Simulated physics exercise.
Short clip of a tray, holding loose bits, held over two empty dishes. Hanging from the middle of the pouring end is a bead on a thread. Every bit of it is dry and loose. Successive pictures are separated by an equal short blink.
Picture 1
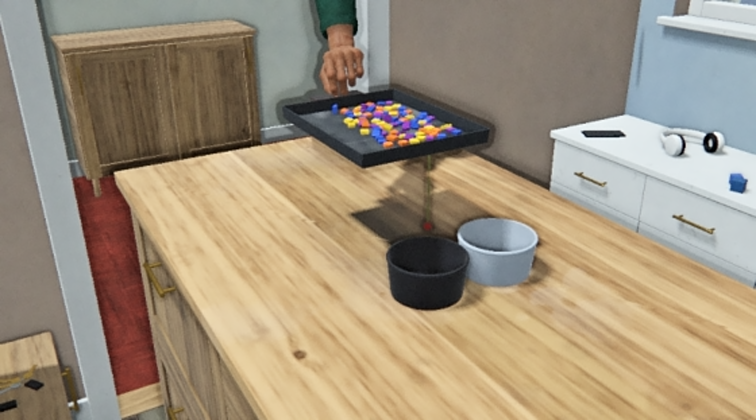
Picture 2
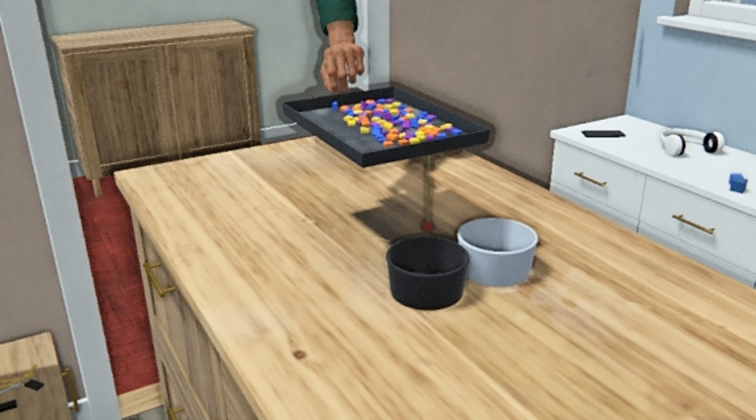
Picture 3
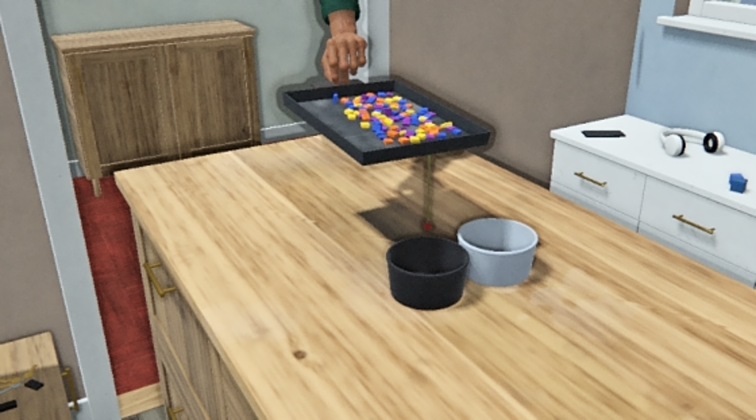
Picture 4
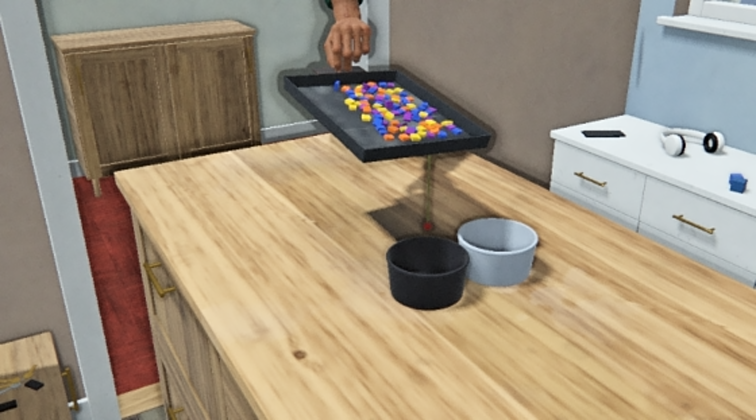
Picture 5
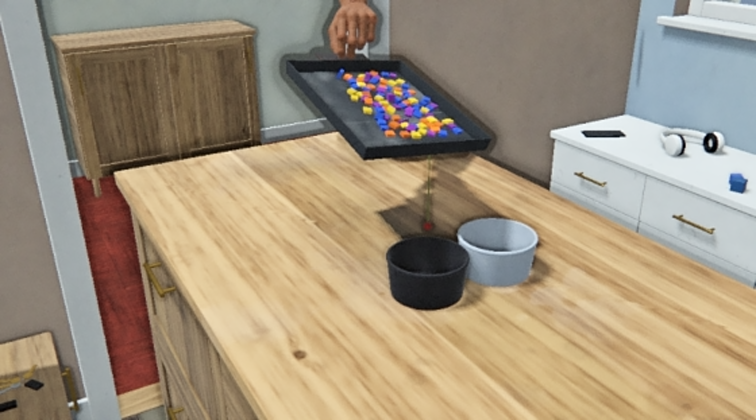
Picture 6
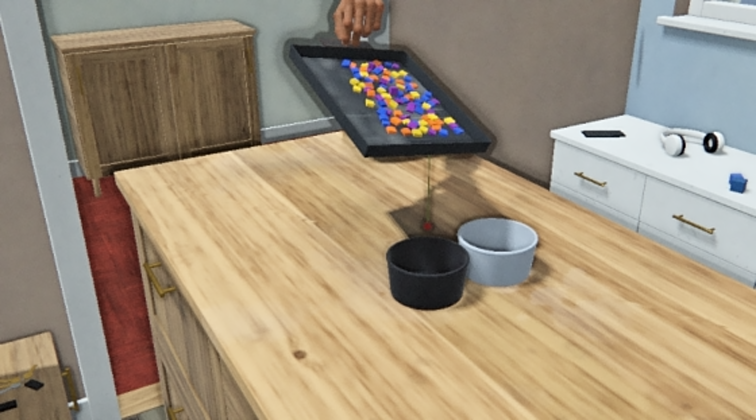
A hand in a green sleeve is at the far edge of a black tray of small blue, orange, yellow and purple tiles, above a pale wooden counter seen from slightly above in a room. Below sit a black dish and, to its right, a grey-blue one, with a red bead hanging on a thread. The hand rises, steadily tilting the tray toward the dishes, while the camera stays still.
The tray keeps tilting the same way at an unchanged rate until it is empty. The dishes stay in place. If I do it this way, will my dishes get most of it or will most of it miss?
The dishes get most of it.
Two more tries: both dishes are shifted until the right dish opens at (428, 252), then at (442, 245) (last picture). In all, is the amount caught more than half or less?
Taking the places in turn, it's shy of half and then shy of half.
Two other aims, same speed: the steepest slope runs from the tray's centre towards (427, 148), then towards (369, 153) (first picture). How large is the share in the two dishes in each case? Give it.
In order: About 90, then 10 percent.
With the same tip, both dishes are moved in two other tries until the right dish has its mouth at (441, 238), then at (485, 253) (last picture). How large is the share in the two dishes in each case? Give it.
Some 20 percent in the first case, 10 percent in the second.
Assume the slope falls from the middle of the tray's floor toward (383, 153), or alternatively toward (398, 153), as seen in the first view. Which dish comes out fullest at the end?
Outcome by order - one: Left side; two: Left side.
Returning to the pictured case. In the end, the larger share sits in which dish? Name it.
So the winner turns out to be the right-side one.
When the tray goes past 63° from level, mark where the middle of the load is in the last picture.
About (455, 122).
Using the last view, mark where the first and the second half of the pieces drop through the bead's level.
First close to (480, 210), next close to (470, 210).
Just after the last frame, tray tipped steeply; every one on the tray.
A moment on, tray tipped past a quarter turn; the larger part on the tray; about a tenth in the right dish; just a few outside both; just a few in the air.
Further on, tray tipped past a quarter turn; just a few in the left dish; roughly two thirds in the right dish; roughly a quarter outside both.
When it is over, tray tipped past a quarter turn; just a few in the left dish; roughly two thirds in the right dish; roughly a quarter outside both.
